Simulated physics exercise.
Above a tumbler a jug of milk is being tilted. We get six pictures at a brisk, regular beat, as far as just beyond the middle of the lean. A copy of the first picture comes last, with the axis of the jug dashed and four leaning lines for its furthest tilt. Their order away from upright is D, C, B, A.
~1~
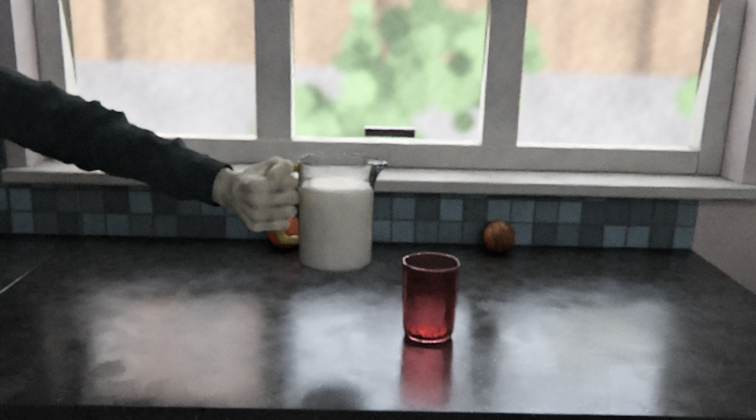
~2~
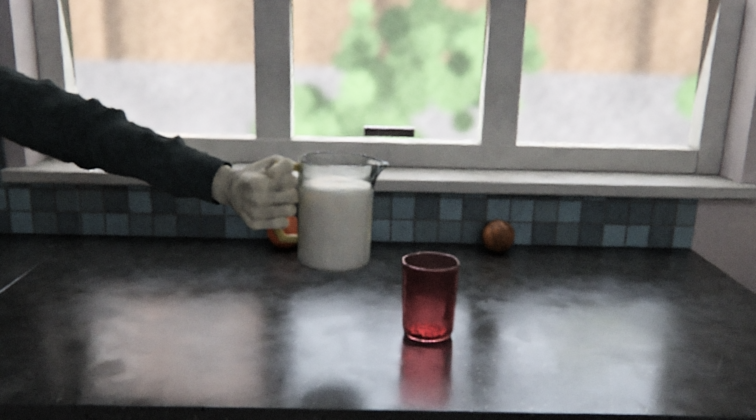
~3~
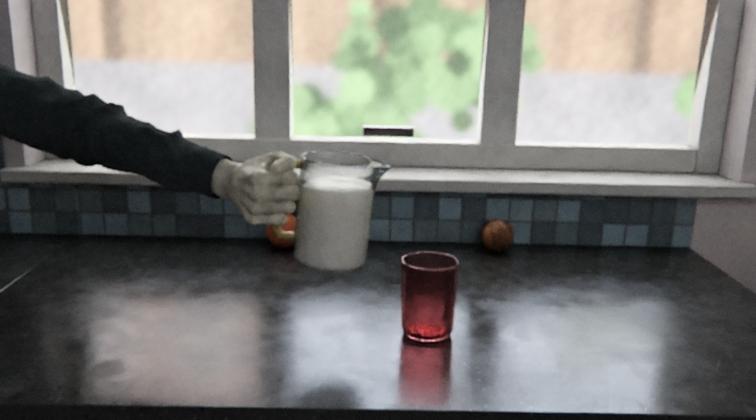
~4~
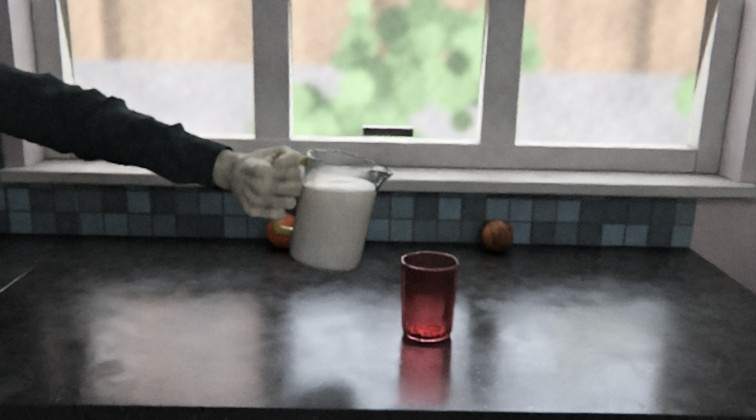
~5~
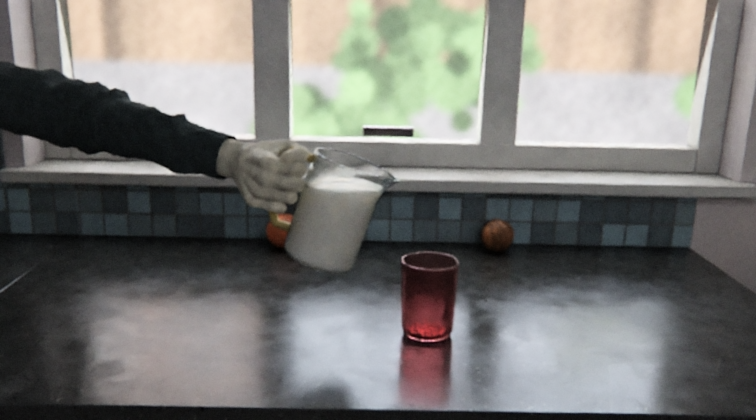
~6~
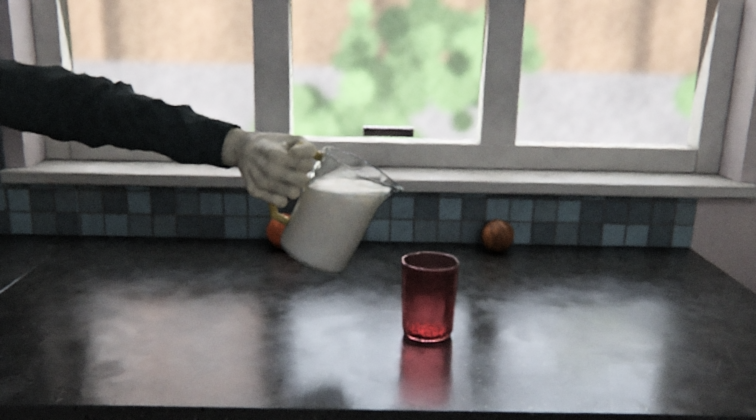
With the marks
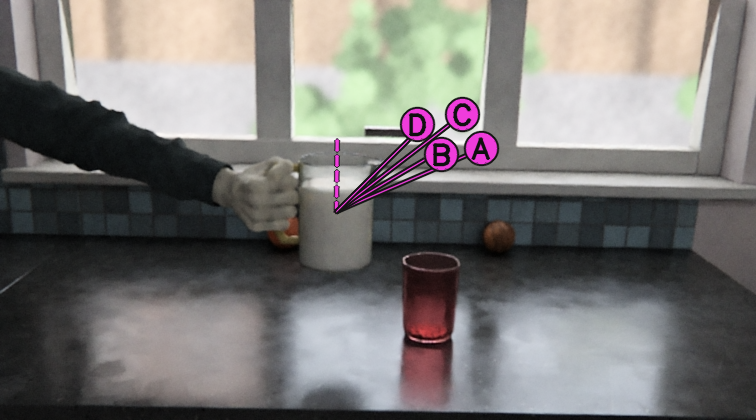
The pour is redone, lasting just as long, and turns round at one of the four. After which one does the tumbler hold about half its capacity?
Tilt B.
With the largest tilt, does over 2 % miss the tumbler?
No, it does not.
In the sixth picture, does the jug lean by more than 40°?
No.
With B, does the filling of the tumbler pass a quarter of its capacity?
Yes.
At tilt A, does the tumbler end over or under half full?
Over half.
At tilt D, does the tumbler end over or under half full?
Under half.
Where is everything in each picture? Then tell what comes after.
In the first frame, upright, lip at (386, 163); rim of the tumbler round (431, 261); nothing has left yet.
In the second frame, upright, lip at (387, 164); nothing has left yet.
In the third frame, tipped about 5°, lip at (389, 167); nothing has left yet.
In the fourth frame, tipped about 11°, lip at (393, 173); nothing has left yet.
In the fifth frame, tipped about 18°, lip at (398, 180); nothing has left yet.
In the sixth frame, tipped about 26°, lip at (401, 189); nothing has left yet.
On the marked copy, A at (466, 155); B at (424, 159); C at (449, 125); D at (408, 139).
With A, the tumbler ends with about 72 % of what it can hold.
With B, the tumbler ends with about 49 % of what it can hold.
With C, the tumbler ends with about 31 % of what it can hold.
With D, the tumbler ends with about 17 % of what it can hold.
